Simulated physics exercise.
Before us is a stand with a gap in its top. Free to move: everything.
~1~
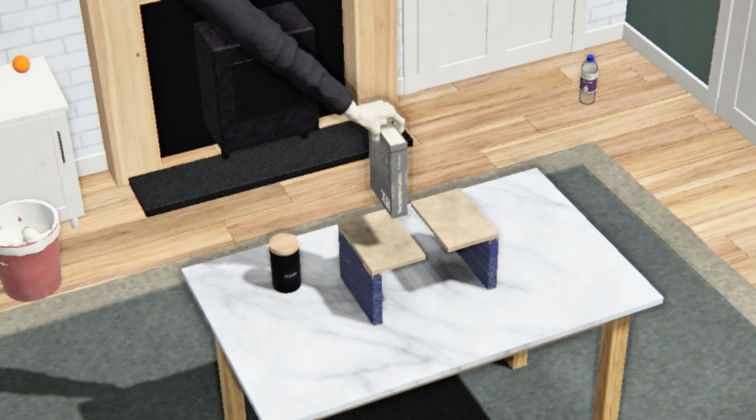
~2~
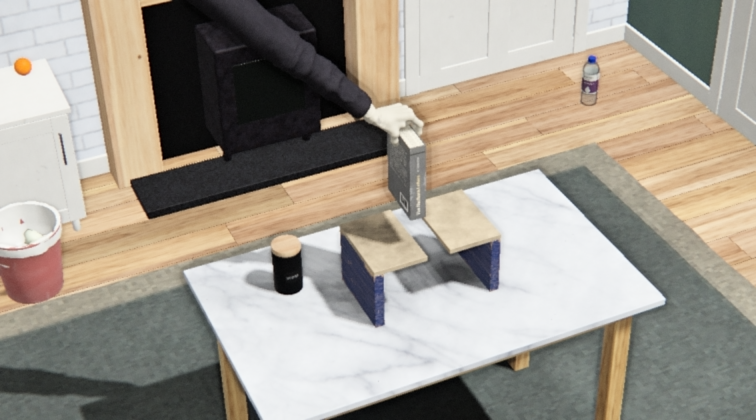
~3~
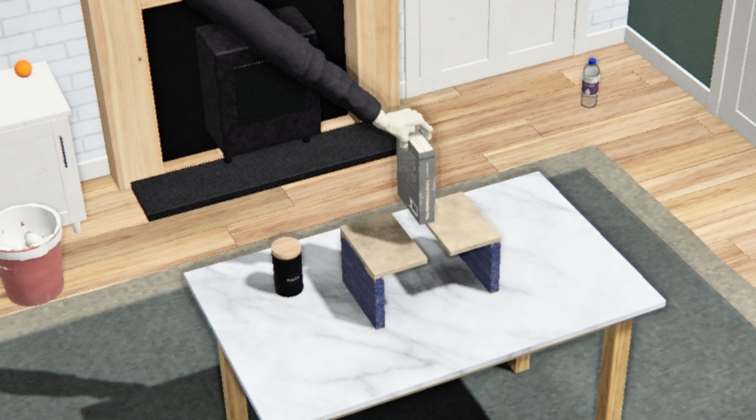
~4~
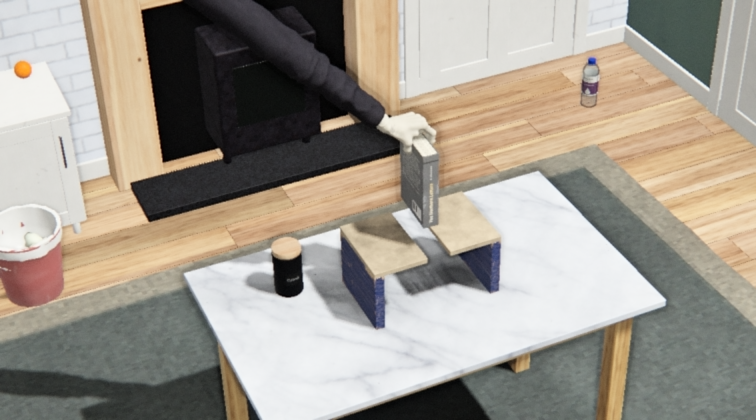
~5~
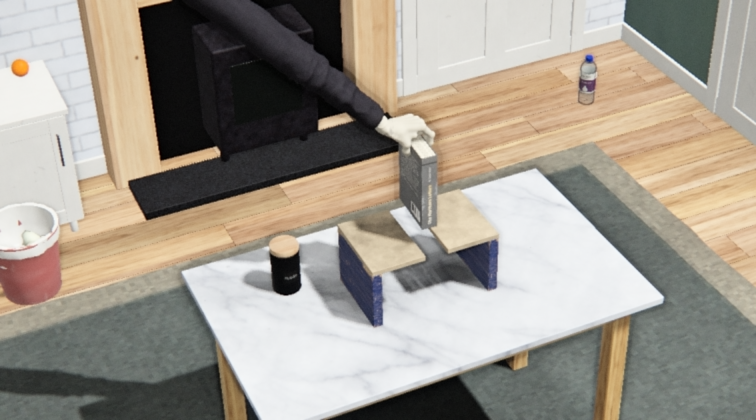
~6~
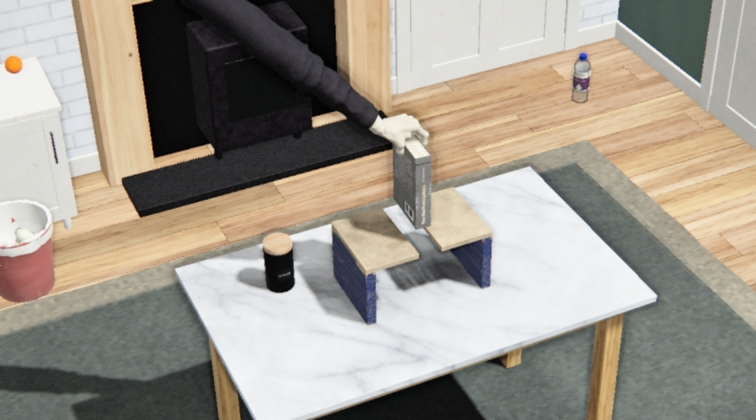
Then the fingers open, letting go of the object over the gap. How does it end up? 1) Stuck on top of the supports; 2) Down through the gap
Option 2: Down through the gap.
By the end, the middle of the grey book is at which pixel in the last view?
At about (412, 250).
Then, 0.32 s on from there, grey book shifted about its own width near (412, 246).
Then, 0.66 s on from there, grey book shifted about its own width near (412, 250).
In the end, moved from the start, grey book; black jar unmoved. At the end, from the last picture's camera, grey book near (412, 250). The book goes down the gap.
